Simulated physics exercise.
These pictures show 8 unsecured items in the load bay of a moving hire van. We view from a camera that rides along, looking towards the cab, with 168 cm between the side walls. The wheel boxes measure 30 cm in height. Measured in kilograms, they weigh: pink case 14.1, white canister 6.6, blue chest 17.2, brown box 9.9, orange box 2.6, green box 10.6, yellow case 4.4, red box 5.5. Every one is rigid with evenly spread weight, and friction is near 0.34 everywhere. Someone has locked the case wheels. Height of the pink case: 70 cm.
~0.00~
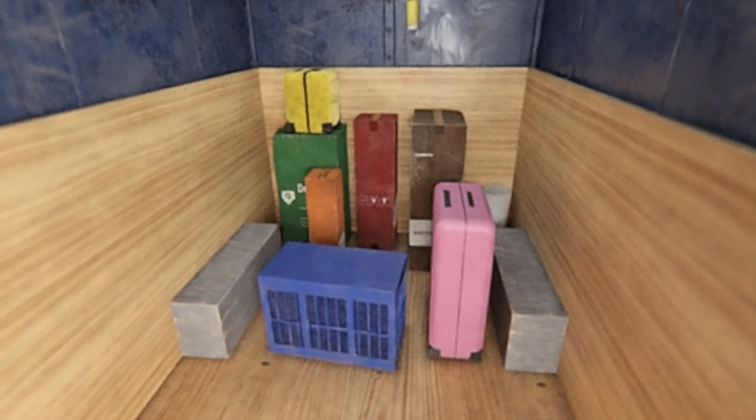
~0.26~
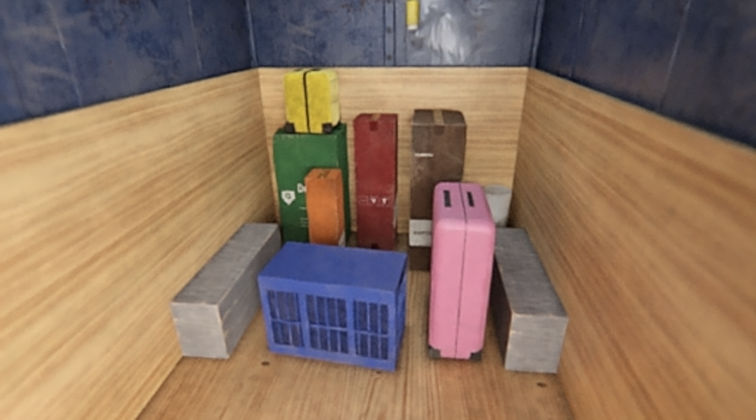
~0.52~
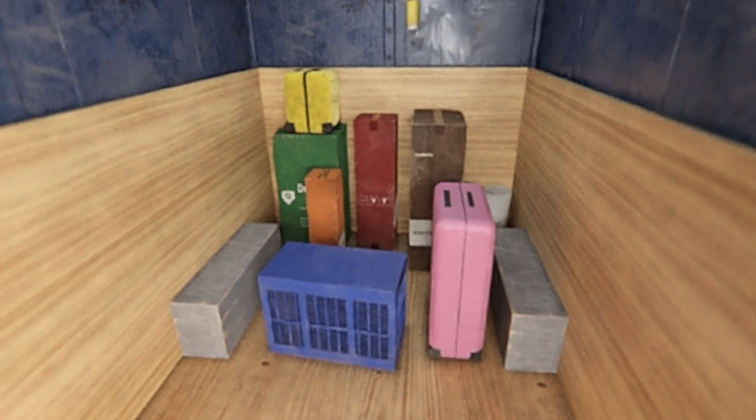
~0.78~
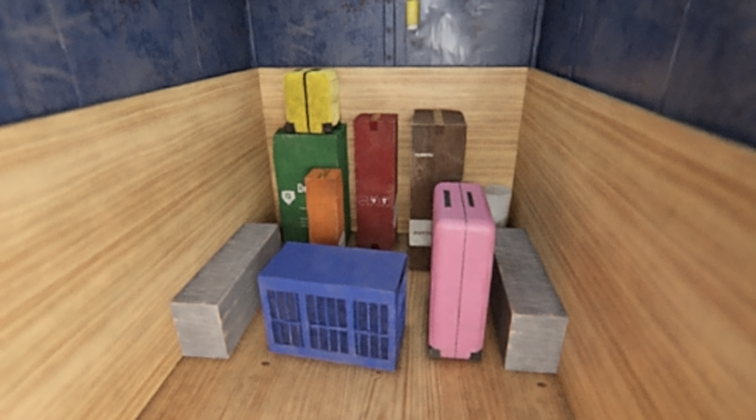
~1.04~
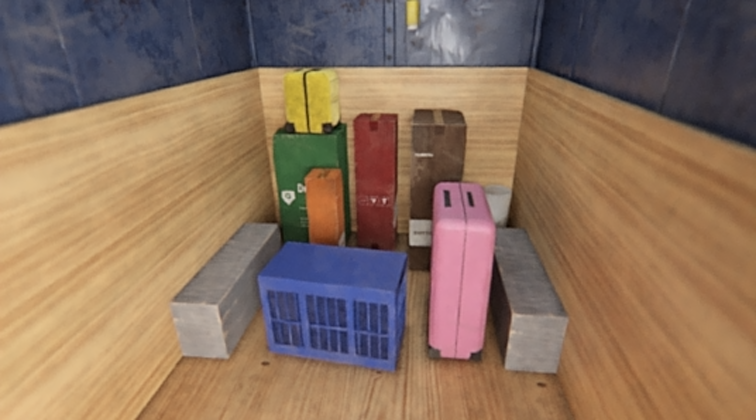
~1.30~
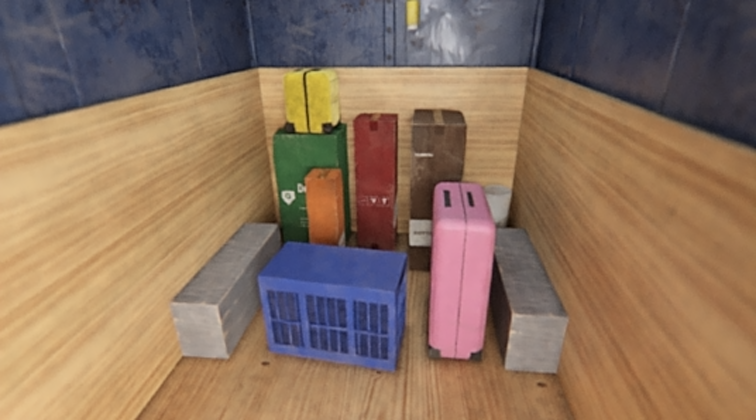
Wood-lined load bay holding a blue chest, pink case, coloured boxes and a yellow case on a green box, all staying still.
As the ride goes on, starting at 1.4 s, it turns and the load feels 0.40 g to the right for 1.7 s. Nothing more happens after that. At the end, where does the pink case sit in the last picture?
Around (477, 269).
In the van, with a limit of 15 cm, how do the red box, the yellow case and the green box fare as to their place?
In short, the red box leaves its position, the yellow case leaves its position, the green box leaves its position.
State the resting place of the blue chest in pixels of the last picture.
Near (384, 306).
After 2.00 s, force 0.40 g right; pink case moved 4 cm near (466, 268); orange box 16° off upright; red box 9° off upright.
After 2.20 s, force 0.40 g right; pink case 6° off upright near (479, 267); orange box 52° off upright; red box 22° off upright.
After 2.50 s, force 0.40 g right; pink case moved 9 cm near (477, 269); orange box 61° off upright; red box 25° off upright.
After 2.70 s, force 0.40 g right; pink case moved 9 cm near (477, 269); orange box 73° off upright; yellow case 29° off upright.
In the end (3.6 s), toppled in the van, orange box; not toppled but over 15 cm from the start, blue chest, brown box, green box, yellow case and red box; the other 2 under 15 cm from the start. In the last view, pink case near (477, 269).
